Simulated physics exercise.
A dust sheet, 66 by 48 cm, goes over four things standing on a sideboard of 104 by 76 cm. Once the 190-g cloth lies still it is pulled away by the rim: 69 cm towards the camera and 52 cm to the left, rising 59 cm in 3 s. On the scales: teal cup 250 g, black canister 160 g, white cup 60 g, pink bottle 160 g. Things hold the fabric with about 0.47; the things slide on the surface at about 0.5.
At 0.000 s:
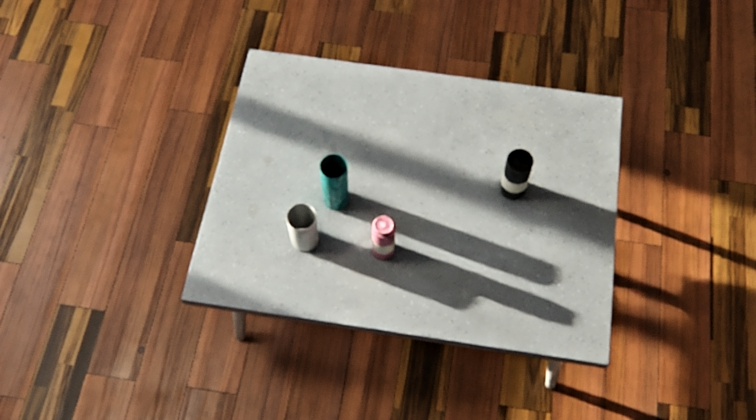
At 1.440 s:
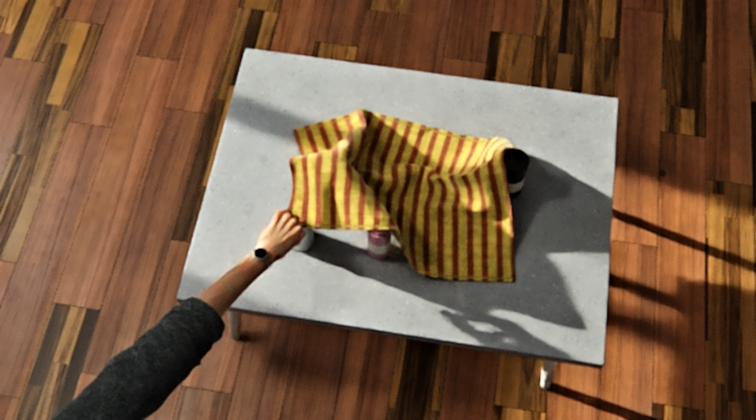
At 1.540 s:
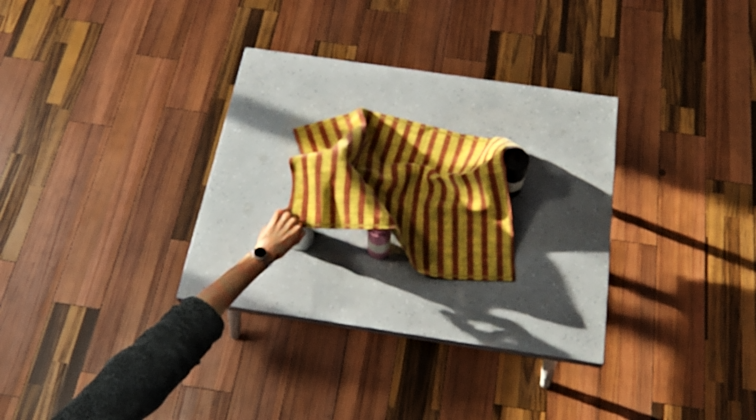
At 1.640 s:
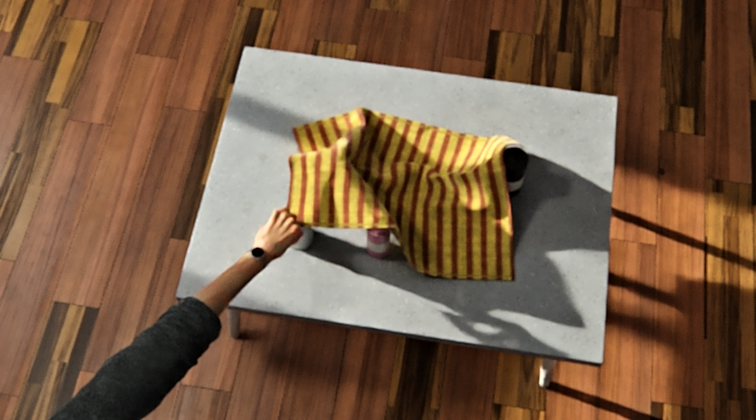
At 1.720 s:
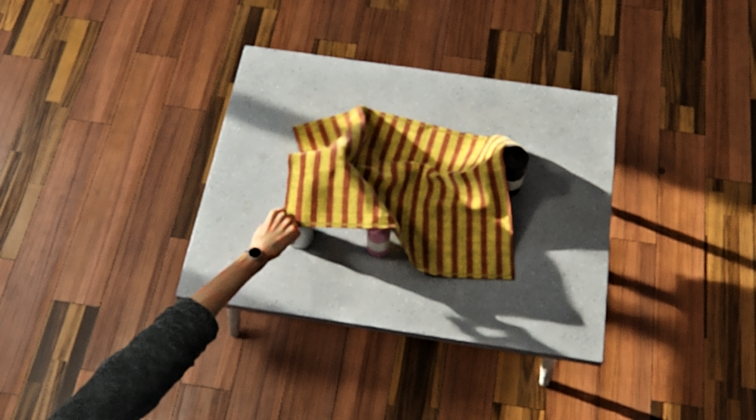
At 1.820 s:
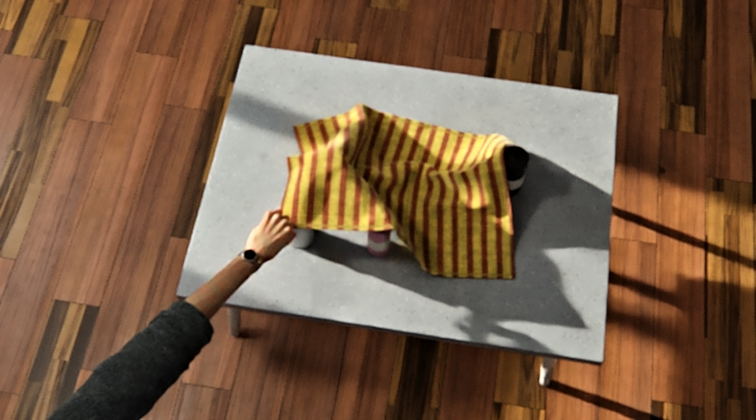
Yellow and red striped cloth lying over cups and containers on a gray table, a hand slowly drawing its corner slightly left.
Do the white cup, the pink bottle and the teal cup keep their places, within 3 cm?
In order: The white cup gets shifted; the pink bottle gets shifted; the teal cup moves.
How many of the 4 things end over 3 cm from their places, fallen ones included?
3 of them.
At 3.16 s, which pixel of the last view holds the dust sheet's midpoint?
Around (214, 277).
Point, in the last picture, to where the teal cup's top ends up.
Around (292, 222).
At 2.5 s, middle of the dust sheet at (332, 218); teal cup on its side, 13 cm off its start, white cup on its side, 11 cm off its start, pink bottle on its side, 11 cm off its start.
At 3.2 s, middle of the dust sheet at (214, 277); pink bottle on its side, 14 cm off its start, teal cup on its side, 13 cm off its start, white cup on its side, 12 cm off its start.
At 3.8 s, middle of the dust sheet at a place out of view; pink bottle on its side, 14 cm off its start at (322, 251), teal cup on its side, 13 cm off its start at (292, 222), white cup on its side, 12 cm off its start at (272, 269).
At 4.5 s, middle of the dust sheet at a place out of view; pink bottle on its side, 14 cm off its start, teal cup on its side, 13 cm off its start, white cup on its side, 12 cm off its start.
At 5.3 s, middle of the dust sheet at a place out of view; pink bottle on its side, 14 cm off its start at (322, 251), teal cup on its side, 13 cm off its start at (292, 222), white cup on its side, 12 cm off its start at (272, 269).
